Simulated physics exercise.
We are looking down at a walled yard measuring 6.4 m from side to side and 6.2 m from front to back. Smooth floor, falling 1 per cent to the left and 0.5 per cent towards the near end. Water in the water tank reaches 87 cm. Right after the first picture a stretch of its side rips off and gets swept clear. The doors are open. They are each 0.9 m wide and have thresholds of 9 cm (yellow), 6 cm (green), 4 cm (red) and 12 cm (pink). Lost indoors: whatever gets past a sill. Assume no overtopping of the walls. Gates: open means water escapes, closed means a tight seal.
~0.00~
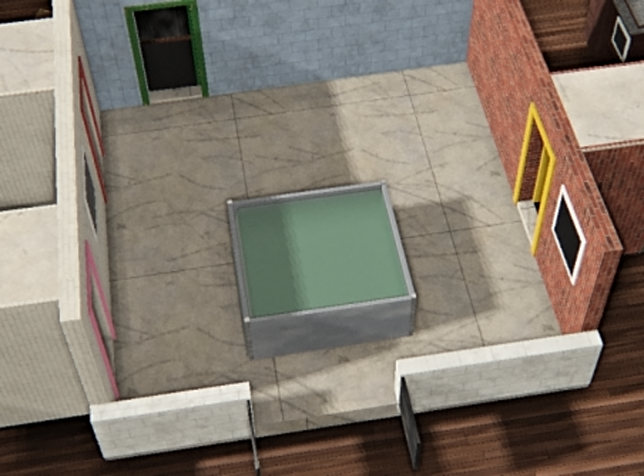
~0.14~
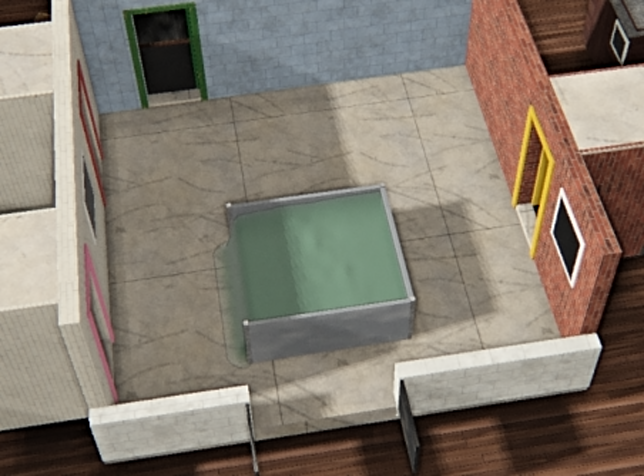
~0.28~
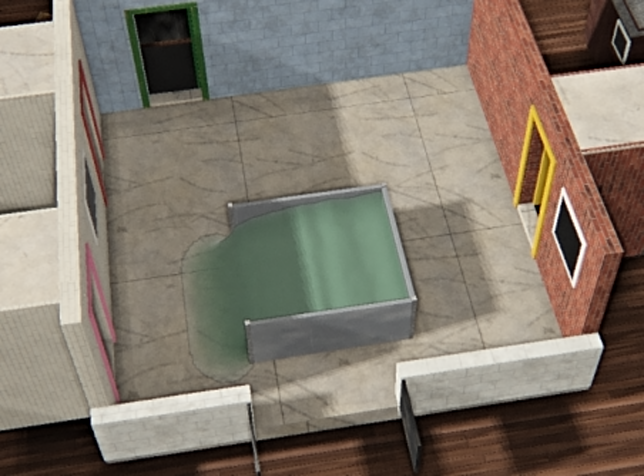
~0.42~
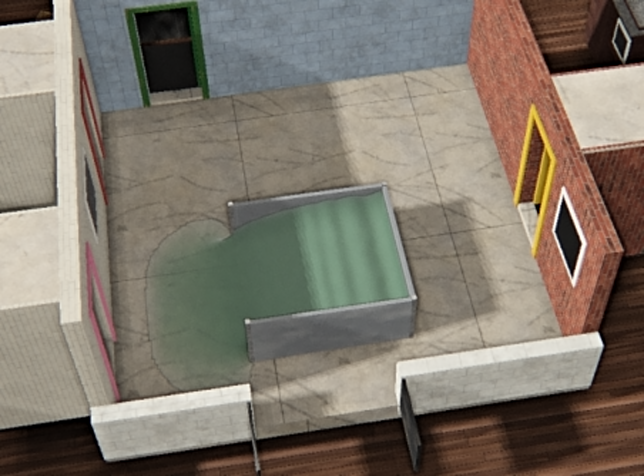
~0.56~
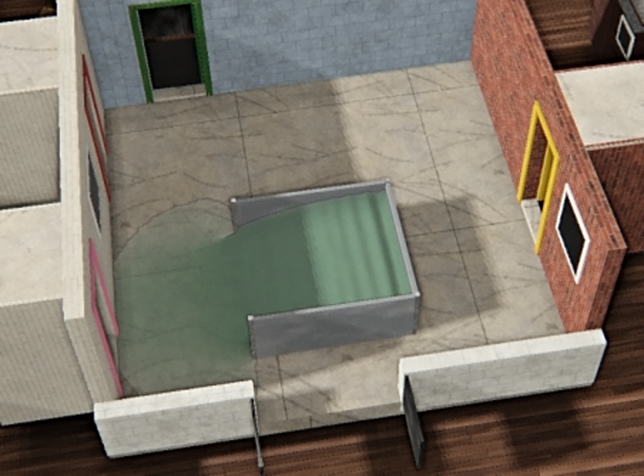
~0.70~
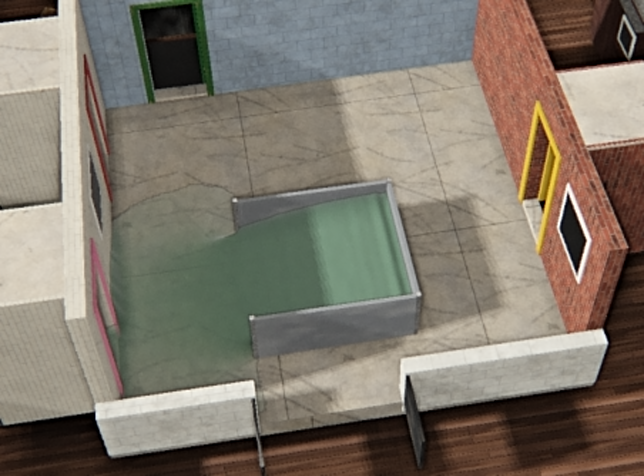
At first, a grey-walled tank of still green water sits whole in the middle of a walled yard with a stone-like floor. Its left side gives way, and water pours out through the gap, fanning leftward across the floor until it reaches the left wall, while the level inside the tank lowers.
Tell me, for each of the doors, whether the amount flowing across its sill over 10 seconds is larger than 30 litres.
For 10 seconds: The yellow door, not larger; the green door, larger; the red door, larger; the pink door, larger.
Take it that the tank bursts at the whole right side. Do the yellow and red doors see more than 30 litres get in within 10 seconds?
Against that limit: Yellow over, red past it.
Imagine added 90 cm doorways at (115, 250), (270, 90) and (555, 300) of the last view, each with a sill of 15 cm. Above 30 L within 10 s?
The first one exceeds it, the second one doesn't reach it, and the third one doesn't reach it.
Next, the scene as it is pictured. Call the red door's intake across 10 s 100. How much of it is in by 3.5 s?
Fraction in by then: Around 40 per cent.
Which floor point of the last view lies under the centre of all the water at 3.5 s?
Roughly (217, 267).
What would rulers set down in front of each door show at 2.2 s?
Readings (cm): Yellow = 0; green = 8; red = 14; pink = 46.
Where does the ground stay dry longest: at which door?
That's the yellow door.
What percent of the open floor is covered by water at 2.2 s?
30 %.
After 1.4 s water covers 25 % of the floor and is deepest (60 cm) near (118, 311); yellow door not reached, green door not reached, red door 11 cm at the sill, 1 L in, pink door 49 cm at the sill, 186 L in.
After 2.2 s water covers 30 % of the floor and is deepest (53 cm) near (125, 429); yellow door not reached, green door 8 cm at the sill, 0 L in, red door 14 cm at the sill, 25 L in, pink door 46 cm at the sill, 435 L in.
After 3.5 s water covers 50 % of the floor and is deepest (32 cm) near (125, 429); yellow door not reached, green door 21 cm at the sill, 100 L in, red door 10 cm at the sill, 62 L in, pink door 28 cm at the sill, 666 L in.
After 6.0 s water covers 90 % of the floor and is deepest (16 cm) near (125, 429); yellow door 4 cm at the sill, 0 L in, green door 14 cm at the sill, 230 L in, red door 9 cm at the sill, 96 L in, pink door 15 cm at the sill, 755 L in.
After 10.0 s water covers 100 % of the floor and is deepest (14 cm) near (443, 368); yellow door 7 cm at the sill, 6 L in, green door 7 cm at the sill, 281 L in, red door 9 cm at the sill, 164 L in, pink door 8 cm at the sill, 759 L in.
